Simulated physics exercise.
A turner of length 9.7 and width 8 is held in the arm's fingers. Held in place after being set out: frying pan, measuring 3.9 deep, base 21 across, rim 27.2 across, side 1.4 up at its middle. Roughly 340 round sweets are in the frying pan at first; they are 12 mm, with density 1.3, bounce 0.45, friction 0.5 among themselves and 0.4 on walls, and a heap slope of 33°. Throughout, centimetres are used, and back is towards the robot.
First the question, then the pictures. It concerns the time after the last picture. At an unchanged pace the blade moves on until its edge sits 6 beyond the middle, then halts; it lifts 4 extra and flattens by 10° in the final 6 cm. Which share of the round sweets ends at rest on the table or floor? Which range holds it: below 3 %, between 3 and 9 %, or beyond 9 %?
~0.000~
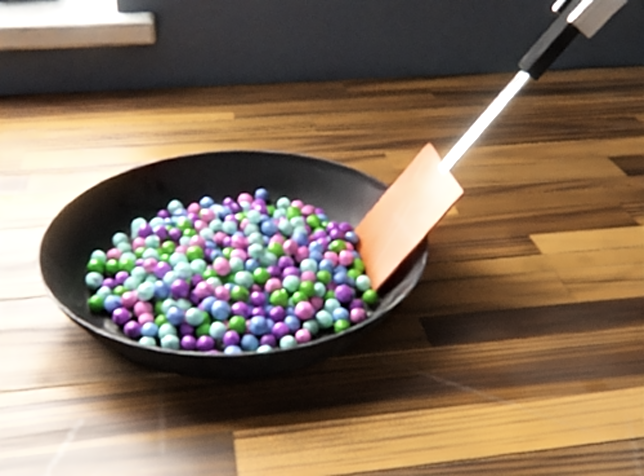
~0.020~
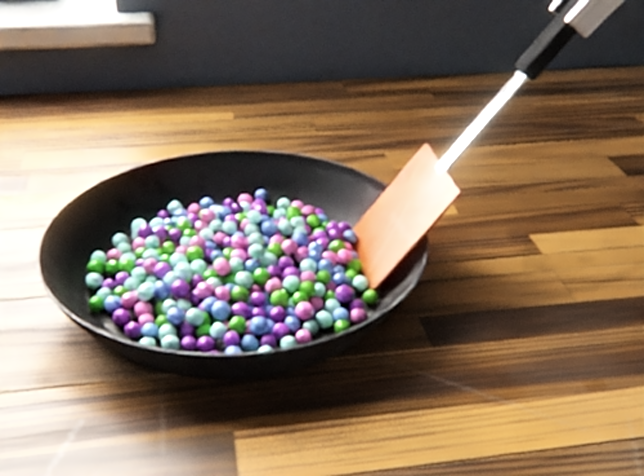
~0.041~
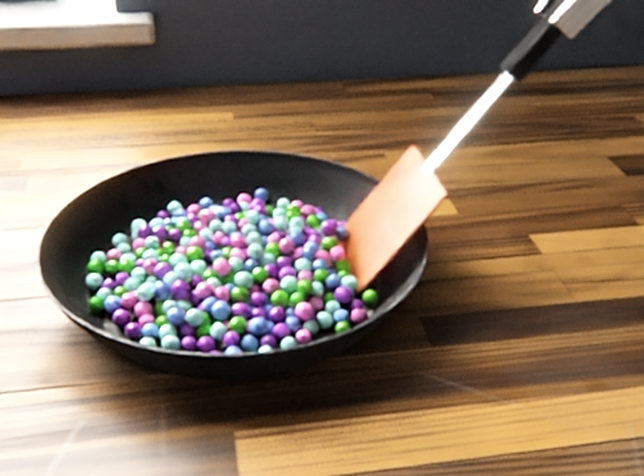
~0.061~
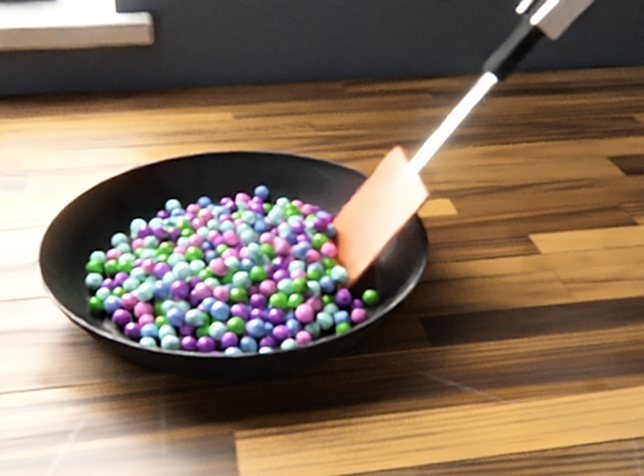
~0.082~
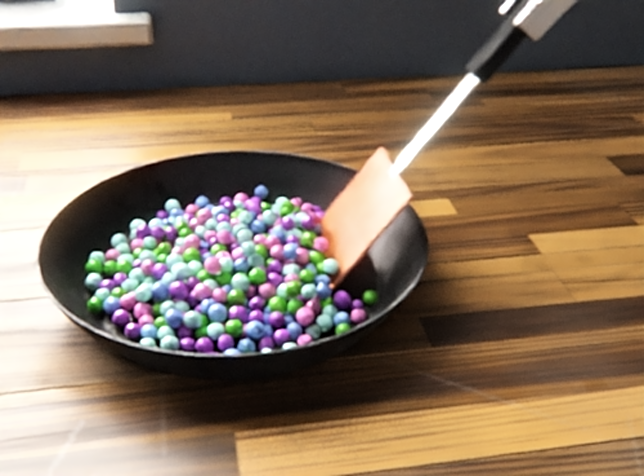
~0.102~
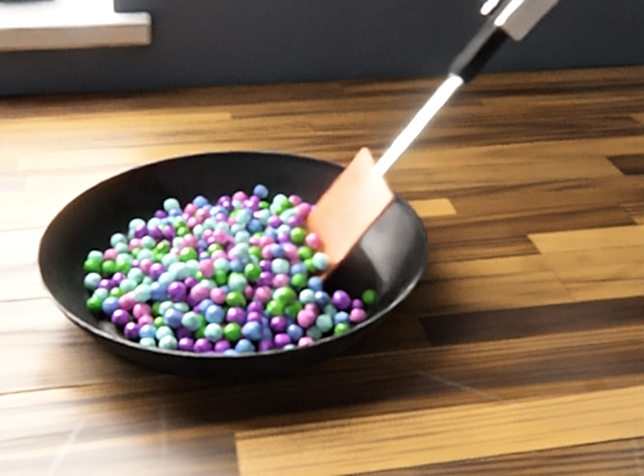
The range below 3 %.
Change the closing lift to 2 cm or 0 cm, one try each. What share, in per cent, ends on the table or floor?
You'd get some 0 per cent with the first setting and some 0 per cent with the second.
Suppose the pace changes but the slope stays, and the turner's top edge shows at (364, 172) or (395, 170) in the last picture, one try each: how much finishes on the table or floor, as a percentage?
Estimates: About 5 %, about 0 %.
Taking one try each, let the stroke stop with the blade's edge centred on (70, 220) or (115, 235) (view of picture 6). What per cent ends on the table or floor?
Roughly 20 and 5 per cent.
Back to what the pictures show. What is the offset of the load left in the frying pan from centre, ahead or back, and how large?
The balance point is about 4.0 cm ahead.
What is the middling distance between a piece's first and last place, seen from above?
I'd estimate close to 3 centimetres.
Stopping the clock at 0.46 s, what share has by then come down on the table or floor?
I'd say close to 0 in a hundred.
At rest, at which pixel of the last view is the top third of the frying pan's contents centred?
The middle lies somewhere around (117, 269).
After 0.16 s, sloping 53°, highest piece 4 above the table; 338 in the frying pan.
After 0.23 s, sloping 48°, highest piece 6 above the table; 338 in the frying pan.
After 0.46 s, sloping 43°, highest piece 5 above the table; 337 in the frying pan, 1 on the table or floor.
After 1.51 s, sloping 43°, highest piece 4 above the table; 337 in the frying pan, 1 on the table or floor.
At rest, 337 in the frying pan, 1 on the table or floor. That is 0 % on the table or floor.
